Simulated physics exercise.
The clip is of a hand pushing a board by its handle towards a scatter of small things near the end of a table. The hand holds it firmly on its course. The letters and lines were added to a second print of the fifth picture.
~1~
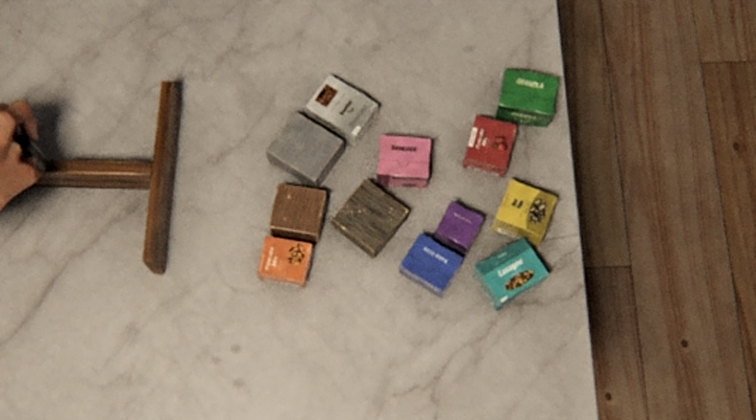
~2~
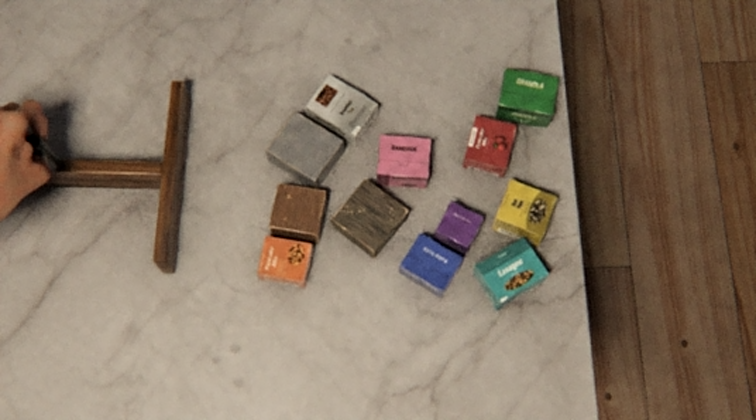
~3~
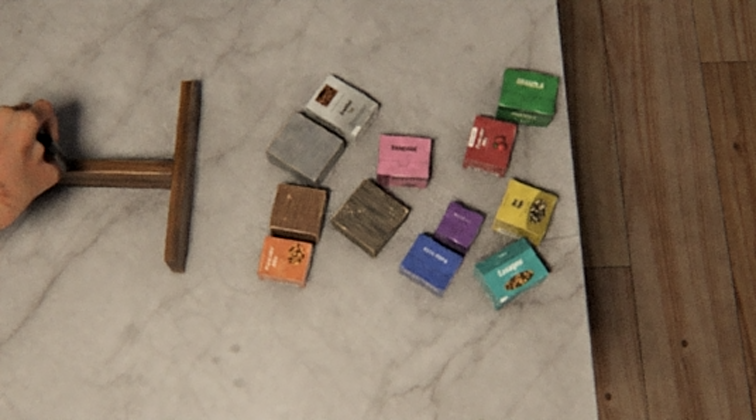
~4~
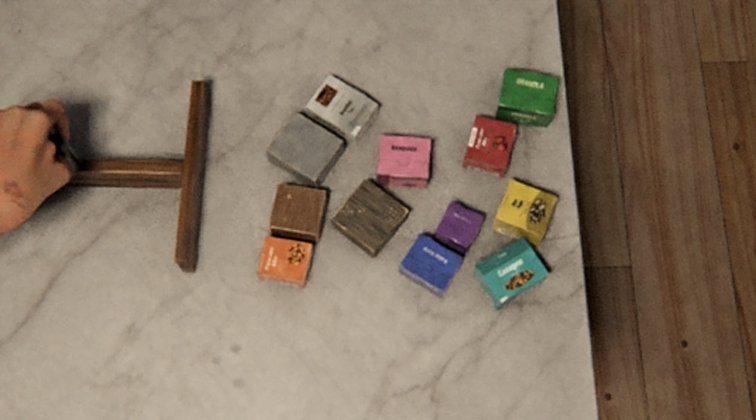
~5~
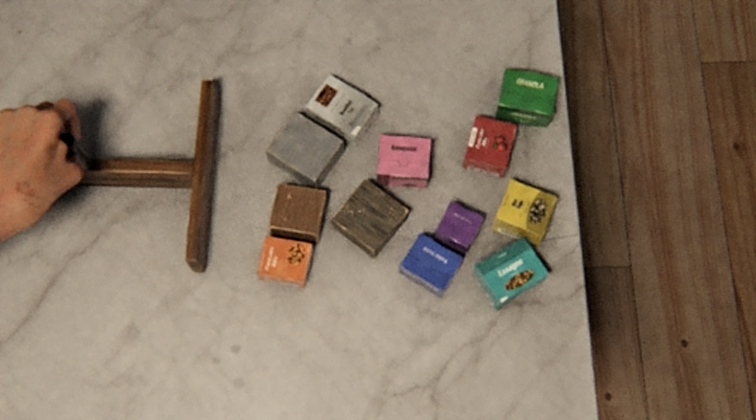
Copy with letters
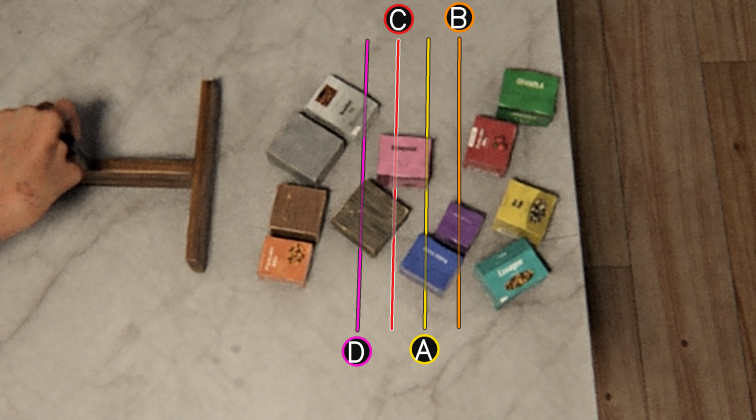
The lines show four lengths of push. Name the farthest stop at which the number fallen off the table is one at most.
At A, and not beyond.
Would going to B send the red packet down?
Yes.
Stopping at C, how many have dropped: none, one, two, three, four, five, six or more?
In all, none.
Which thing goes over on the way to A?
The yellow box.
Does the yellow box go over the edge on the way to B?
Yes.
On the marked copy, A at (427, 176); B at (459, 175); C at (395, 177); D at (363, 178).
With A. Early on, board (281, 165); orange packet (310, 262); grey block (330, 150).
Further on, board (363, 162); yellow box (543, 208); red packet (503, 144).
At the end, board (423, 161); yellow box over the edge; red packet (560, 144); one fallen.
As for the rest, B drops three; C is within the limit but short; D is within the limit but short.
